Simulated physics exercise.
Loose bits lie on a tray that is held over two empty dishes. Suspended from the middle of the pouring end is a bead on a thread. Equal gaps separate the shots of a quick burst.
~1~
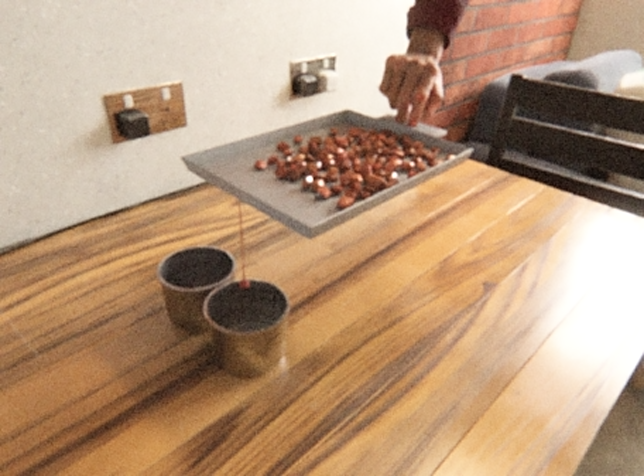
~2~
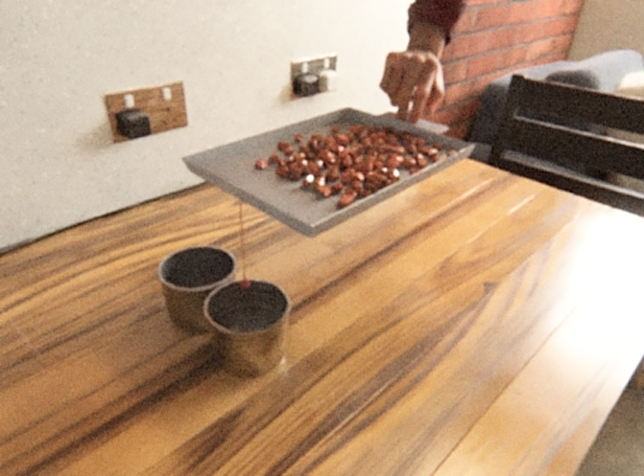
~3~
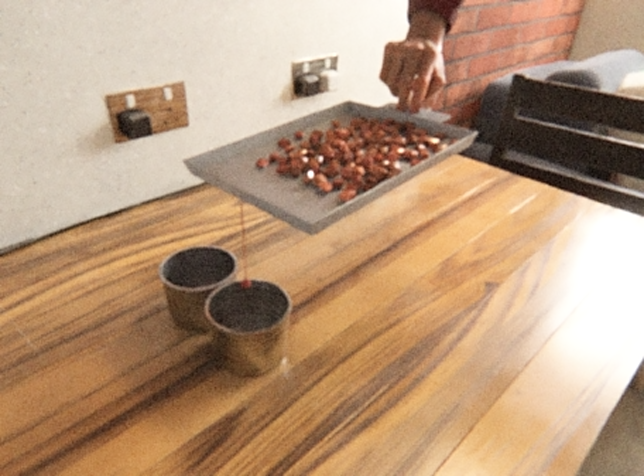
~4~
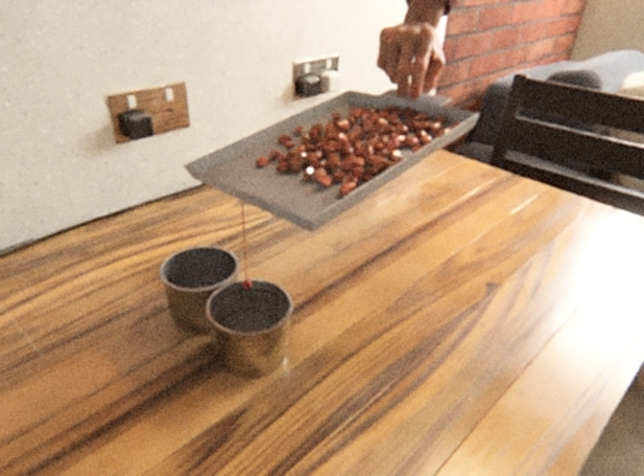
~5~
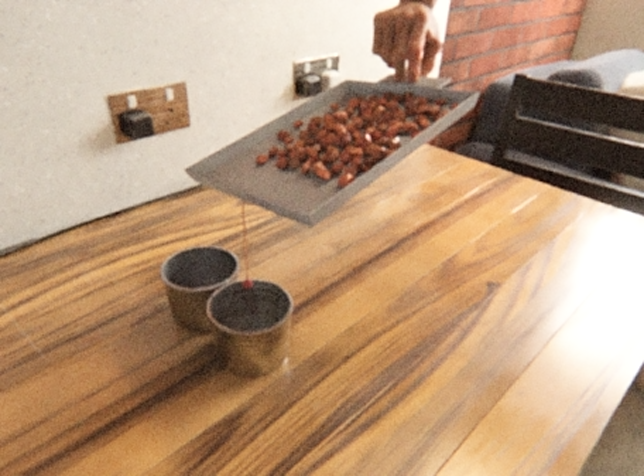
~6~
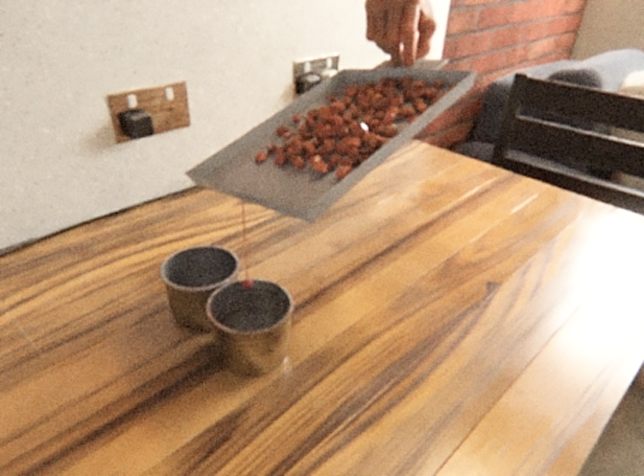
To begin with, a hand holds a grey tray of loose reddish-brown bits nearly level above two empty dishes on a wooden table, a bead hanging from its near end. The hand then lifts the far end, steadily steepening the tray and leaving its left corner lowest, while the dishes stay still.
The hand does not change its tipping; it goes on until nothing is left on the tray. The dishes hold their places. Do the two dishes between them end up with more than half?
The dishes end up holding in excess of half.
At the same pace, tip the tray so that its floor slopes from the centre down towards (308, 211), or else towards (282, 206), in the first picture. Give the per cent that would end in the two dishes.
10 % and 10 %, roughly.
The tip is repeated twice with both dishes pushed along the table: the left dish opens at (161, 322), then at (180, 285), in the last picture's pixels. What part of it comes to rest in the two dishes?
In turn 0 and 40 in a hundred.
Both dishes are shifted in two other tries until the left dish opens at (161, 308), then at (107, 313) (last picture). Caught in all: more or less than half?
First place: Short of half; second place: Short of half.
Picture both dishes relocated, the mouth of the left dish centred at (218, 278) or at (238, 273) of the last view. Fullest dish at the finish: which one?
Trial one goes to the left of the two, trial two to the left of the two.
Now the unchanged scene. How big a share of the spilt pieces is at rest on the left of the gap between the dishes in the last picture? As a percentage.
That would be roughly 90 per cent.
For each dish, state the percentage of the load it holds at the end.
Left 60 %, right 0 %.
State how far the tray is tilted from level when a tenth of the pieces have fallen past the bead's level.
Roughly 70 degrees at that moment.
Soon, tray tipped steeply; about two thirds on the tray; a stray few in the left dish; about a quarter in the air.
A while on, tray tipped past a quarter turn; a small part on the tray; a stray few in the right dish; about half in the left dish; about a third outside both; a stray few in the air.
Towards the end, tray tipped past a quarter turn; a stray few in the right dish; about two thirds in the left dish; about a third outside both.
Finally, tray tipped past a quarter turn; a stray few in the right dish; about two thirds in the left dish; about a third outside both.
